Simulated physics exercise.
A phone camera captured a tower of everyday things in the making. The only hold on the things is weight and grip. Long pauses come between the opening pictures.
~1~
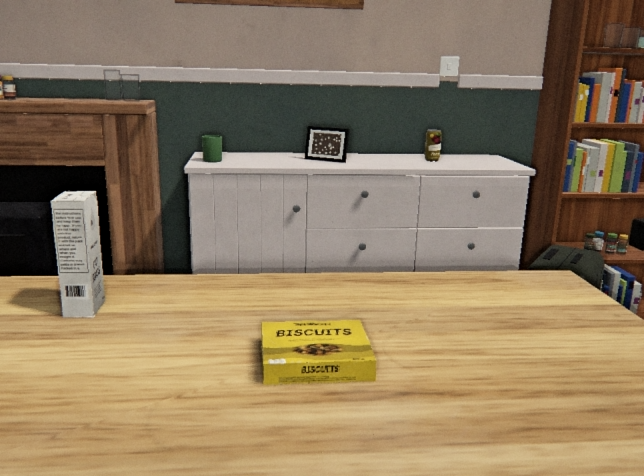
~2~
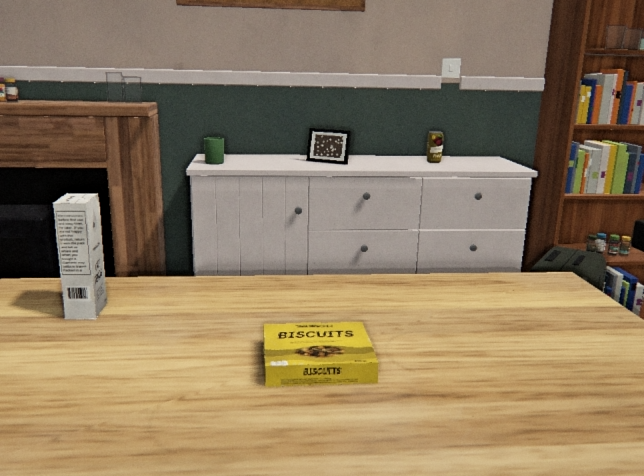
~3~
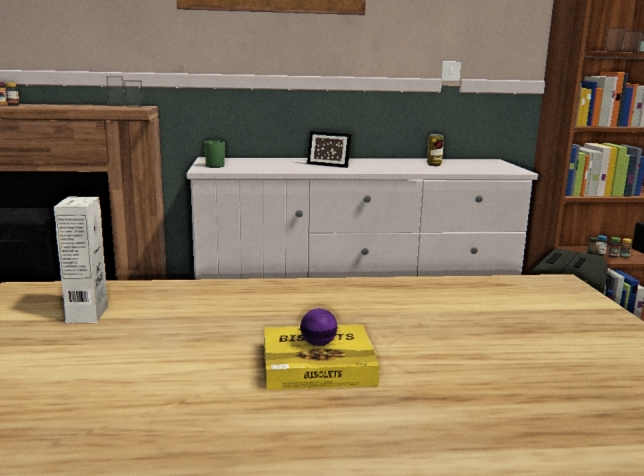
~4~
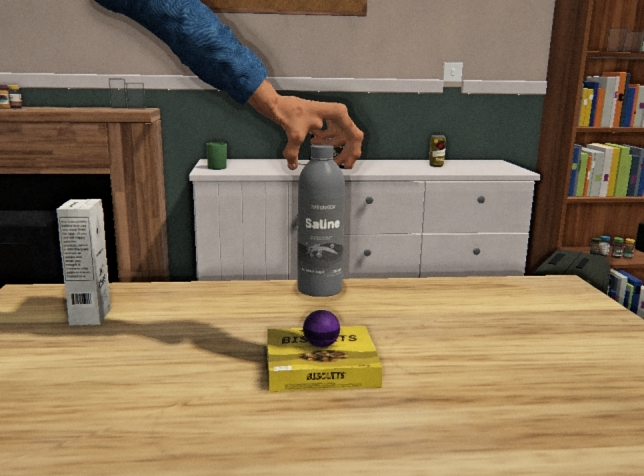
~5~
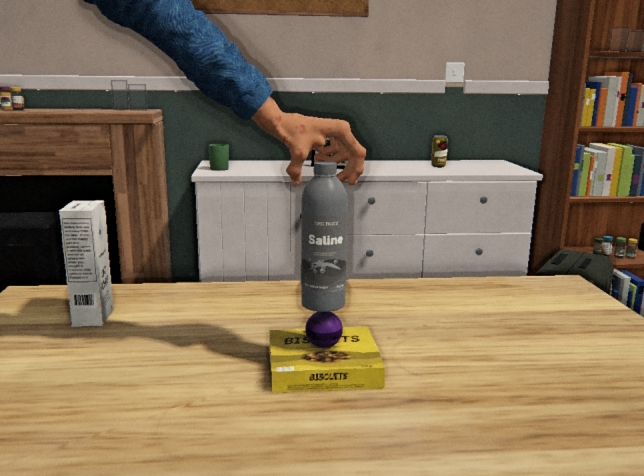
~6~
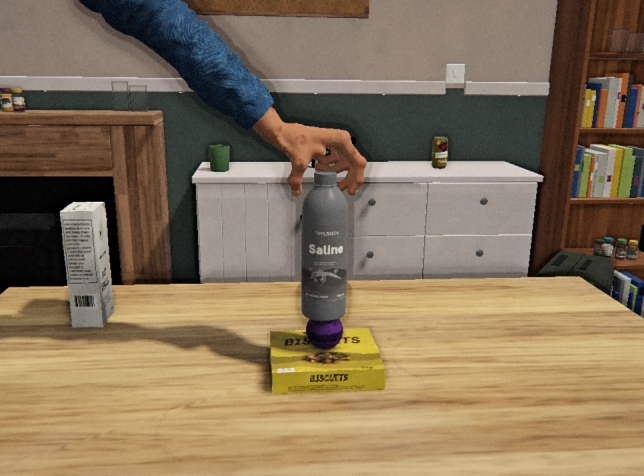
A yellow biscuit box sat on a wooden table near a white carton, and a purple ball appeared on top of it. Then a blue-sleeved hand lowered a grey saline bottle onto the ball.
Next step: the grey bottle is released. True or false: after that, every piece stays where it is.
False.
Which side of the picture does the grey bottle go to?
Leftwards.
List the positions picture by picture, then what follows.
The last thing is not in view yet, in the first frame.
The last thing is not in view yet; yellow packet (317, 352), in the second frame.
The last thing is not in view yet; white carton (83, 260), in the third frame.
Still above its spot; grey bottle (321, 220); purple ball (322, 328), in the fourth frame.
Still above its spot; grey bottle (324, 235); yellow packet (324, 357), in the fifth frame.
Set down, still held; grey bottle (325, 245); white carton (89, 264), in the sixth frame.
Then, 0.70 s later than the last frame, grey bottle now fallen.
Then, 0.80 s later than the last frame, things are still on the move.
Then, 1.50 s later than the last frame, nothing new.
When it is over, fallen, grey bottle; the other 3 as before. End places, in pixels of the last picture, grey bottle near (224, 346). The pile gives way.
